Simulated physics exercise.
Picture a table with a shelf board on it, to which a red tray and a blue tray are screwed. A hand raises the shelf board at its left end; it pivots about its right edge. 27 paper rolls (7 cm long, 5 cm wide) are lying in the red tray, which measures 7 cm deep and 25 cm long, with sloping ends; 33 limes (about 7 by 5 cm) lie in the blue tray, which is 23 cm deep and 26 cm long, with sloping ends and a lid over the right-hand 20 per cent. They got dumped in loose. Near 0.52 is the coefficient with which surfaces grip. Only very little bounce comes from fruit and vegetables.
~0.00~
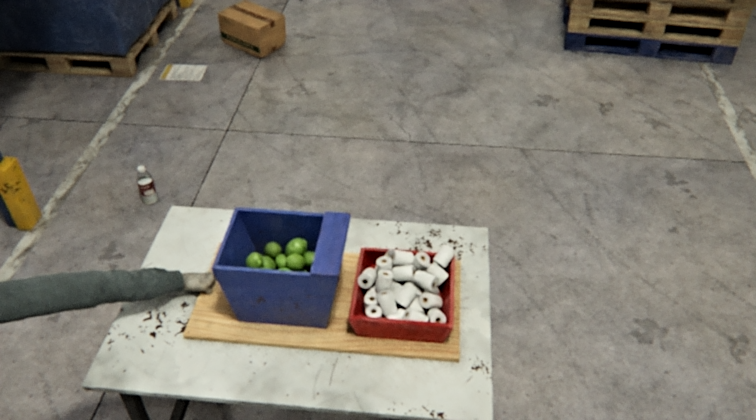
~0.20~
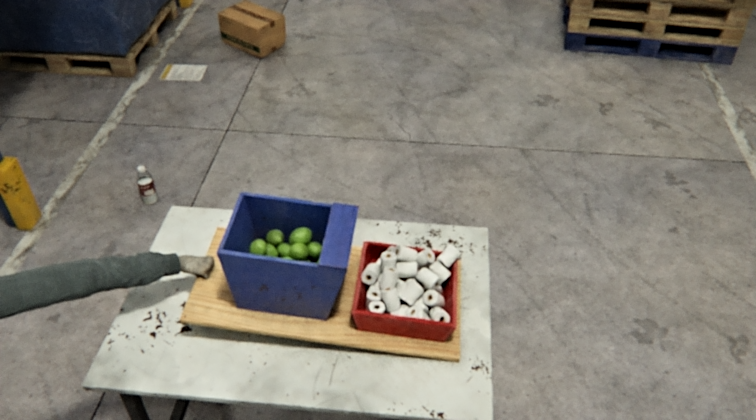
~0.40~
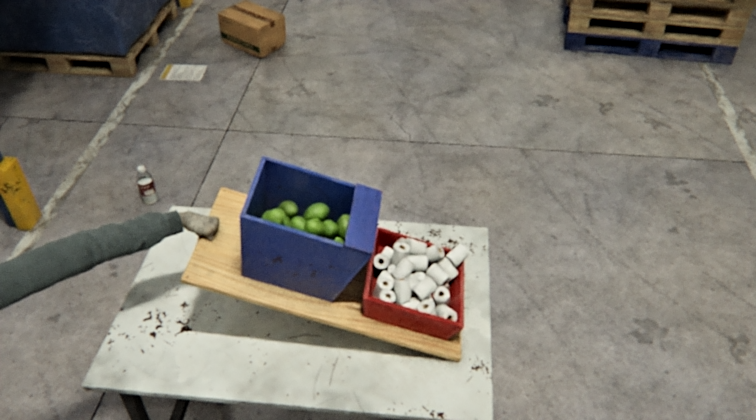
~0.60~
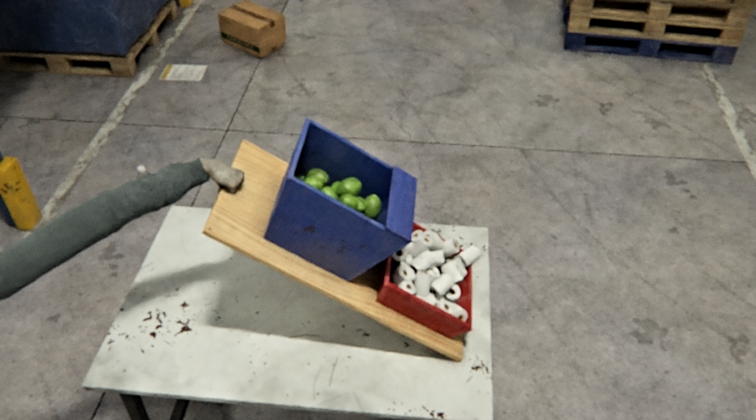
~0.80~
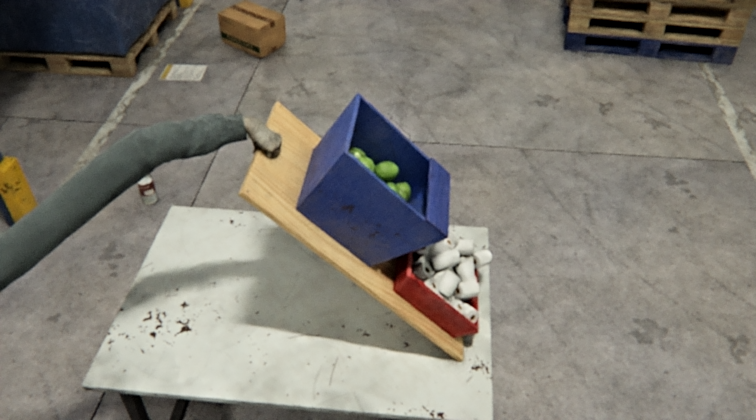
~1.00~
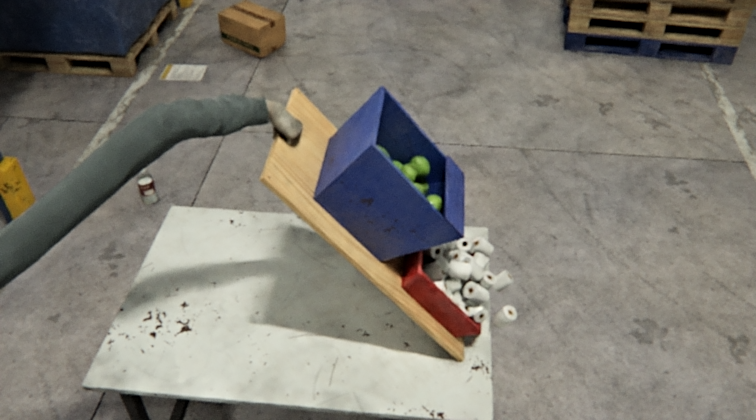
In a warehouse, a gloved hand steadily raised the left end of a board holding a blue bin of green balls and a red tray of white rolls, and a few rolls tumbled out.
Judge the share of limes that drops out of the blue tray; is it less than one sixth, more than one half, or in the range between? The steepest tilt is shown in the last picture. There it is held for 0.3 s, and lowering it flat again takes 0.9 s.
The share is less than one sixth.
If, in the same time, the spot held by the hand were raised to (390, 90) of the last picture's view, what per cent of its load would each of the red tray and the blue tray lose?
In that case red tray sheds 70 percent of its load and blue tray sheds 0 percent.
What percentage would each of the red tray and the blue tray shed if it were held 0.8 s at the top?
In that case you'd see red tray shed 40 percent of its load and blue tray shed 0 percent.
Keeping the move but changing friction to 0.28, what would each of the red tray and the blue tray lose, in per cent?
In that case the red tray sheds 40 per cent, while the blue tray sheds 0 per cent.
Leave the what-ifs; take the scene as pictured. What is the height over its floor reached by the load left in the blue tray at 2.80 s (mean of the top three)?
19 cm or thereabouts.
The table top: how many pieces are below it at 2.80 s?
Some 12 pieces.
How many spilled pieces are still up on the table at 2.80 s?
Roughly 1.
After 1.29 s, tilt 51°; 8 of 27 out of the red tray and 0 of 33 out of the blue tray.
After 1.65 s, tilt 34°; 11 of 27 out of the red tray and 0 of 33 out of the blue tray.
After 2.15 s, tilt 0°; 12 of 27 out of the red tray and 0 of 33 out of the blue tray.
Outcome (at 2.80 s), 12 of 27 out of the red tray and 0 of 33 out of the blue tray. Asked share, 0 of 33, 0 per cent.
